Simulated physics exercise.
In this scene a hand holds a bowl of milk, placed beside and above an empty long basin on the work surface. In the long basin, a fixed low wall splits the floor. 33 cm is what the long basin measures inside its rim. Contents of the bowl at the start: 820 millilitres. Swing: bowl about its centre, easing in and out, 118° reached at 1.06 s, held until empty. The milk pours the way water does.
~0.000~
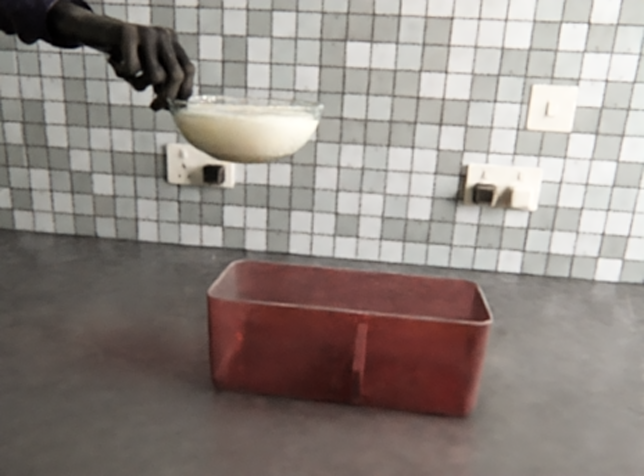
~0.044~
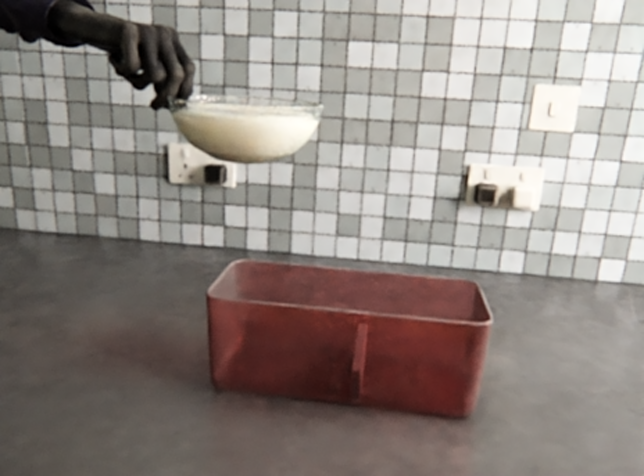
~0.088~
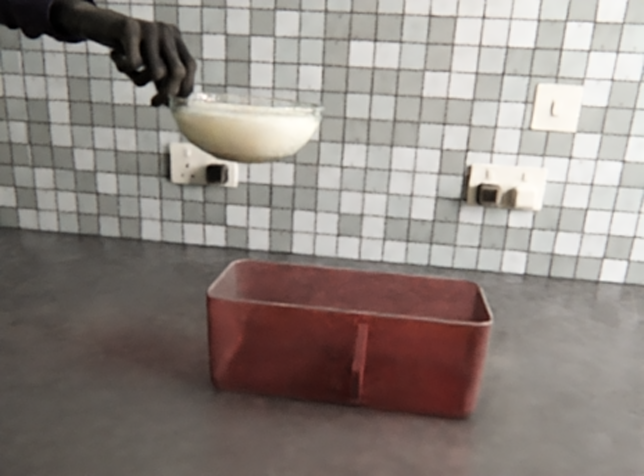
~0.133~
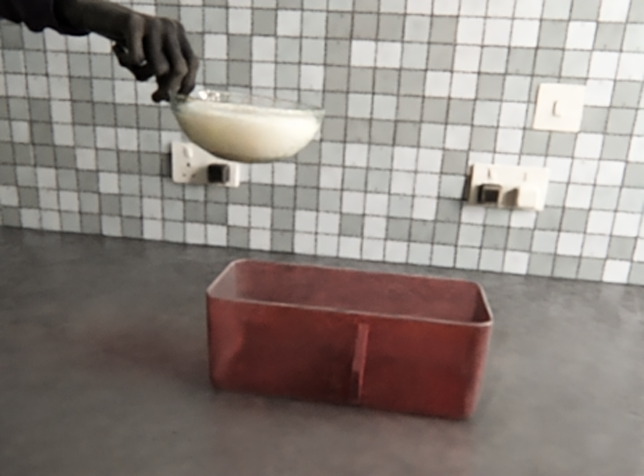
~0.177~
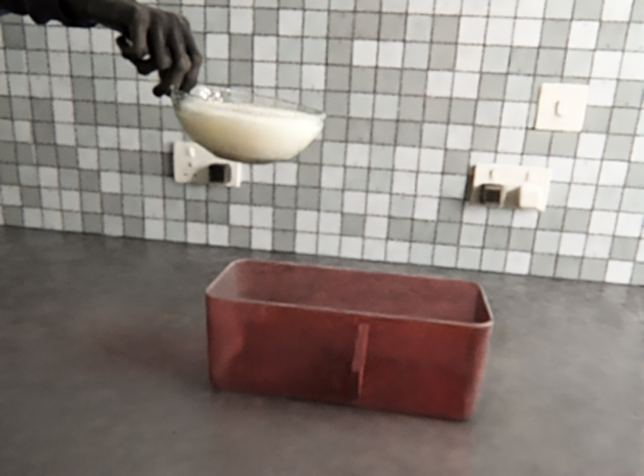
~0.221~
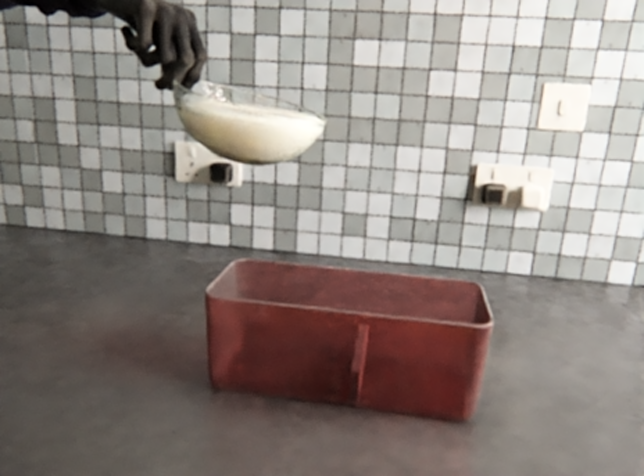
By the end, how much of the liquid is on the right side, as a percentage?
Around 53 percent.
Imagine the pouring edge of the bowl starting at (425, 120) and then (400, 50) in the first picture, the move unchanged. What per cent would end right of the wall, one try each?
Respectively 65 and 65 %.
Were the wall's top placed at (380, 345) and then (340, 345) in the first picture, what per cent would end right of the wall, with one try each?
First try about 30 %, second try about 70 %.
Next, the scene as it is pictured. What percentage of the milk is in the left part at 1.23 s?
That share comes to around 42 in a hundred.
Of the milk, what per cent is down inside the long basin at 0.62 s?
Estimate - around 24 in a hundred parts.
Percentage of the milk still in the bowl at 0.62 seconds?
Remaining: Near 20 % of the total.
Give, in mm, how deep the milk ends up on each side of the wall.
I'd say close to 16 mm on the left, close to 24 mm on the right.
By 0.62 s the tilt is 75° and 21 per cent is still to pour, 4 is left of the wall and 21 right of it.
By 0.92 s the tilt is 113° and 0 per cent is still to pour, 41 is left of the wall and 53 right of it.
By 1.23 s the tilt is 118° and 0 per cent is still to pour, 42 is left of the wall and 53 right of it.
By 1.56 s the tilt is 118° and 0 per cent is still to pour, 42 is left of the wall and 53 right of it.
At rest 42 per cent lies left of the wall, 53 right of it and 5 outside.
